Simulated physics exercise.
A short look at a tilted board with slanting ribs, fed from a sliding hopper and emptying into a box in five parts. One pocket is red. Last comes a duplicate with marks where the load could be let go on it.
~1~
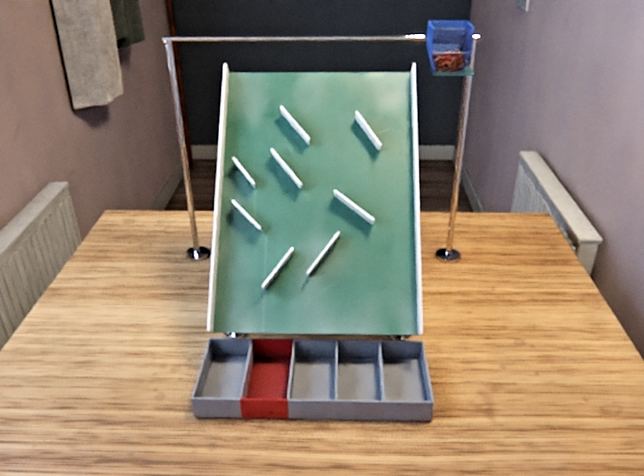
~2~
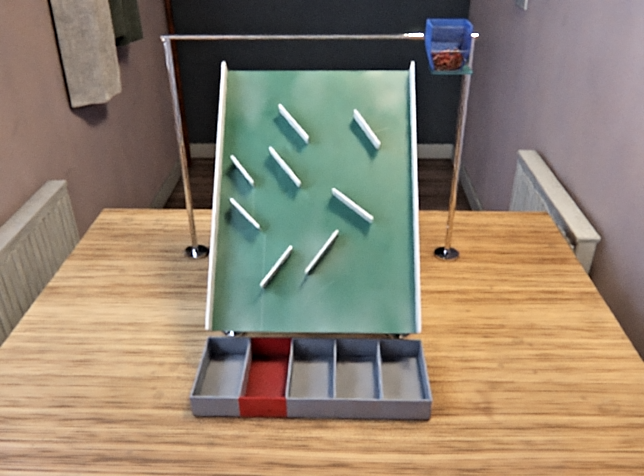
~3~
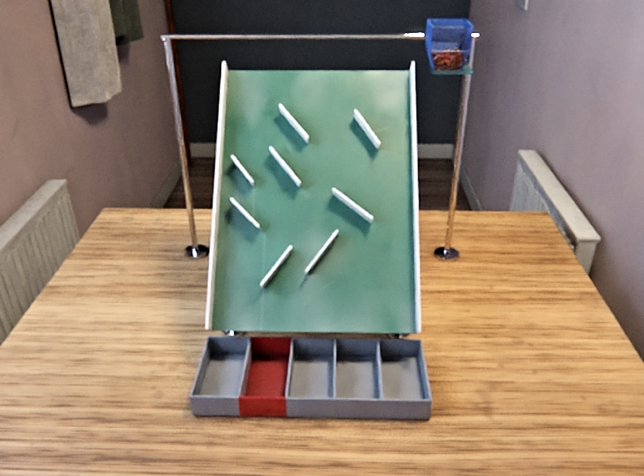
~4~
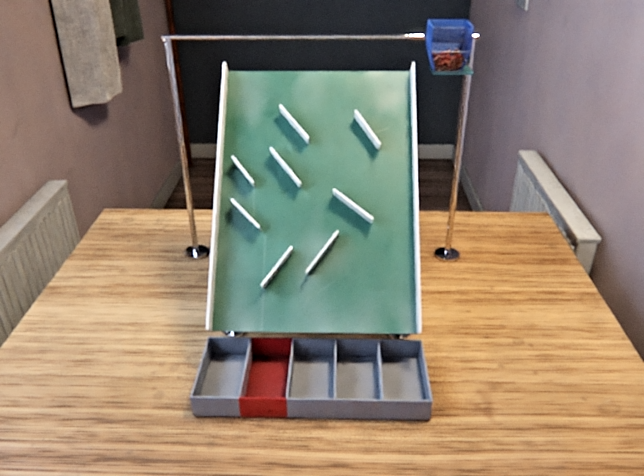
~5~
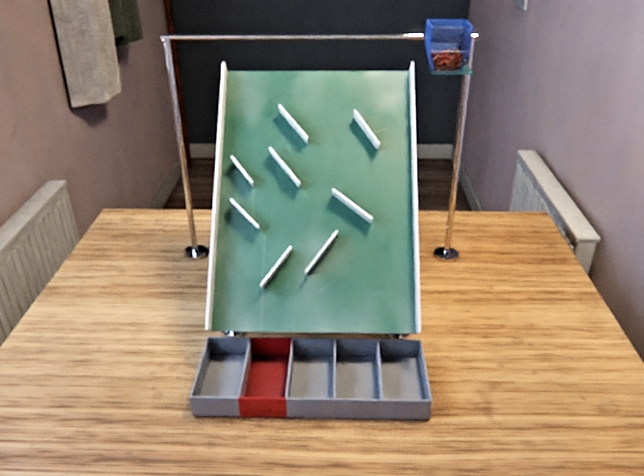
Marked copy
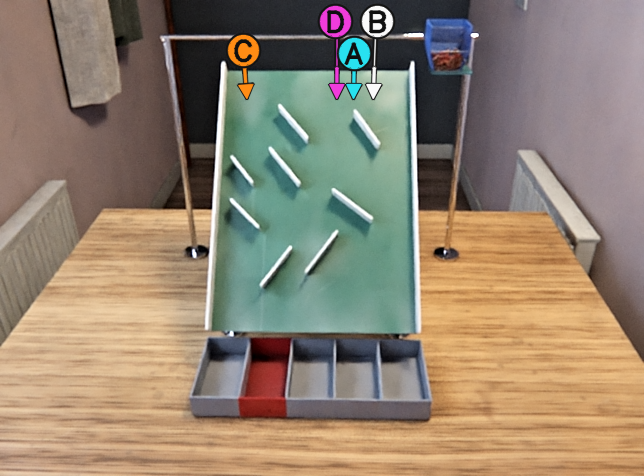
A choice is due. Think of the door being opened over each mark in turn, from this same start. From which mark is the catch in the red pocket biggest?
The answer is mark D.
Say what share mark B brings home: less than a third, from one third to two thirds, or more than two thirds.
Less than a third.
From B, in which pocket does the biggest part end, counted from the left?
The fifth.
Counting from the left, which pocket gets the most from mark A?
The fifth.
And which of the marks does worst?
The answer is B.
On the marked copy, mark A meets the board at (353, 93); mark B meets the board at (373, 93); mark C meets the board at (246, 93); mark D meets the board at (336, 93).
With A, about a quarter in the red pocket, about two thirds in other pockets, a small part held on the board, a stray few outside the box.
With B, none in the red pocket, nearly all in other pockets, a small part outside the box.
With C, a small part in the red pocket, most in other pockets, a stray few outside the box.
With D, about a third in the red pocket, about half in other pockets, a small part held on the board.
